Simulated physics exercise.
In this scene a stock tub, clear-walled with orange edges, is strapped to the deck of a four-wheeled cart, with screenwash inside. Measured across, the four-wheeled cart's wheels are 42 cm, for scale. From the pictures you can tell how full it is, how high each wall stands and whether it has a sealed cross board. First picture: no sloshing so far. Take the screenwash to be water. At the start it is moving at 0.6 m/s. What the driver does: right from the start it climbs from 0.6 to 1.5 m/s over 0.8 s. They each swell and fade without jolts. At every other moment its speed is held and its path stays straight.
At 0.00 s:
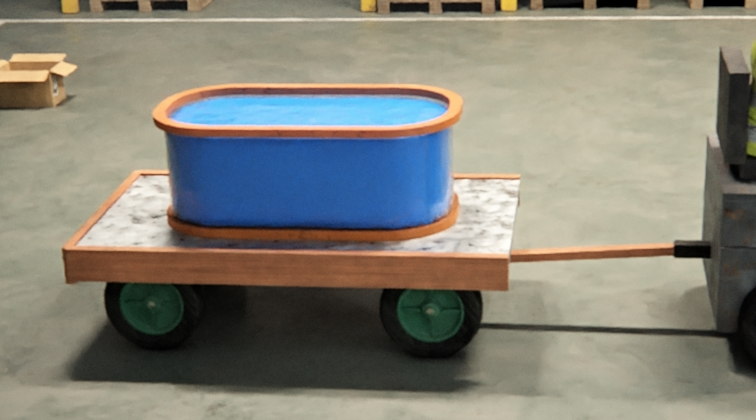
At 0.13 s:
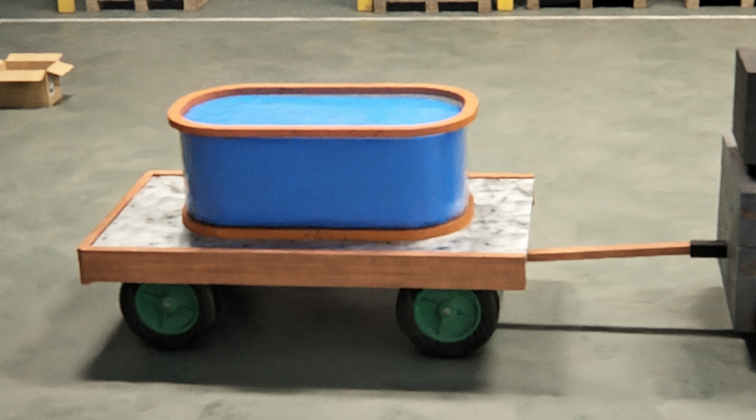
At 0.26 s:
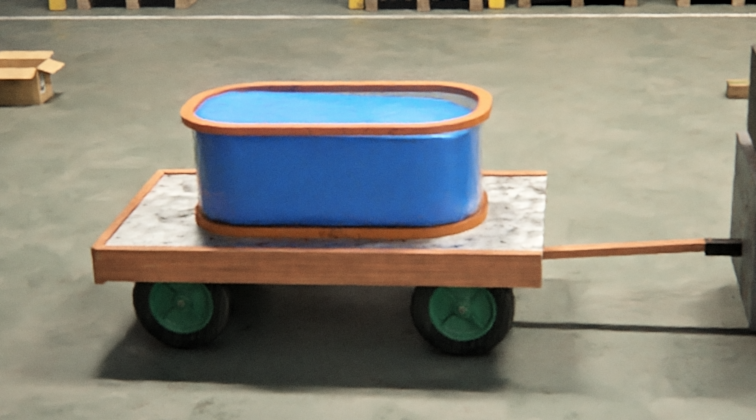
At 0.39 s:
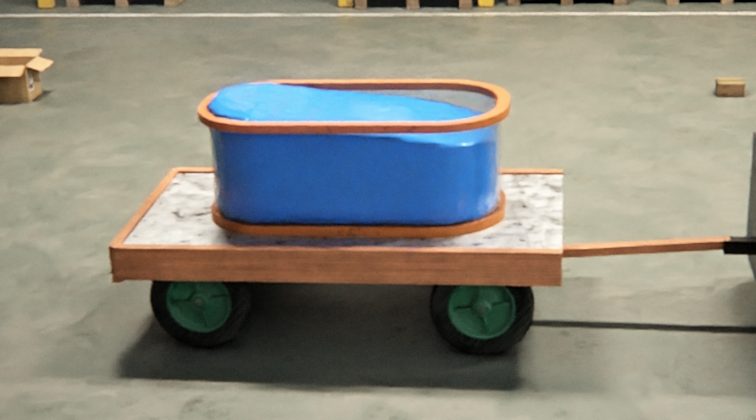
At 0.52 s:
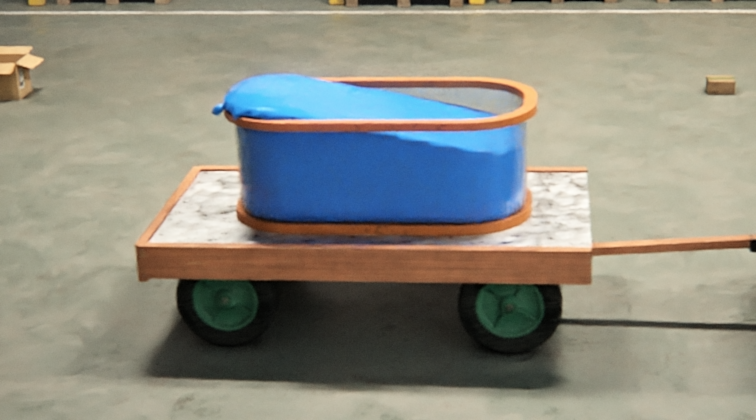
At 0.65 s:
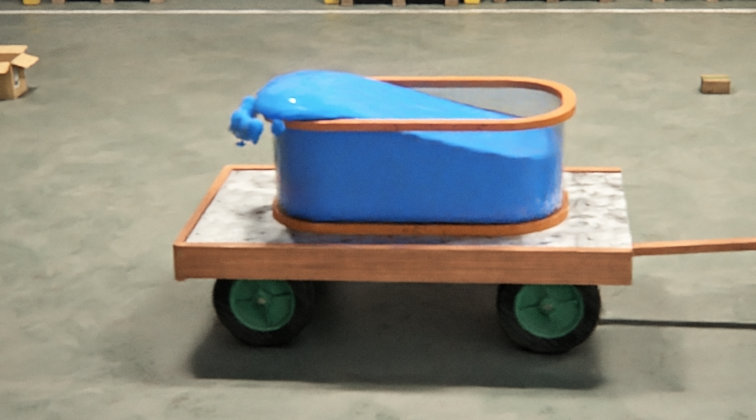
In a warehouse, a cart carrying a tub of blue liquid was pulled to the right, and the liquid heaped up at the left end until some slopped over the rim.
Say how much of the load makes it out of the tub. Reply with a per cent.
Some 7 per cent goes overboard.
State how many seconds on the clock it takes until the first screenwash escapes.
I'd put it at near 0.8 seconds.
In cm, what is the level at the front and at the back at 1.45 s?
Front 48 cm, back 28 cm.
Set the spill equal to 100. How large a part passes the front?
It comes to about 10 per cent of the spill.
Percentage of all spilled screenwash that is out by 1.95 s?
I'd say somewhere near 80 per cent.
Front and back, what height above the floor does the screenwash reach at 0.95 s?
The front stands at 32 cm and the back at 44 cm.
After 0.95 s it stands 44 cm high behind and 32 cm in front; 3 per cent has gone over the back, a little elsewhere.
After 1.45 s it stands 27 cm high behind and 49 cm in front; 5 per cent has gone over the back, a little elsewhere.
After 1.95 s it stands 48 cm high behind and 30 cm in front; 5 per cent has gone over the back, a little elsewhere.
After 3.79 s 7 per cent has gone over the back, a little elsewhere, 19 of 268 litres.
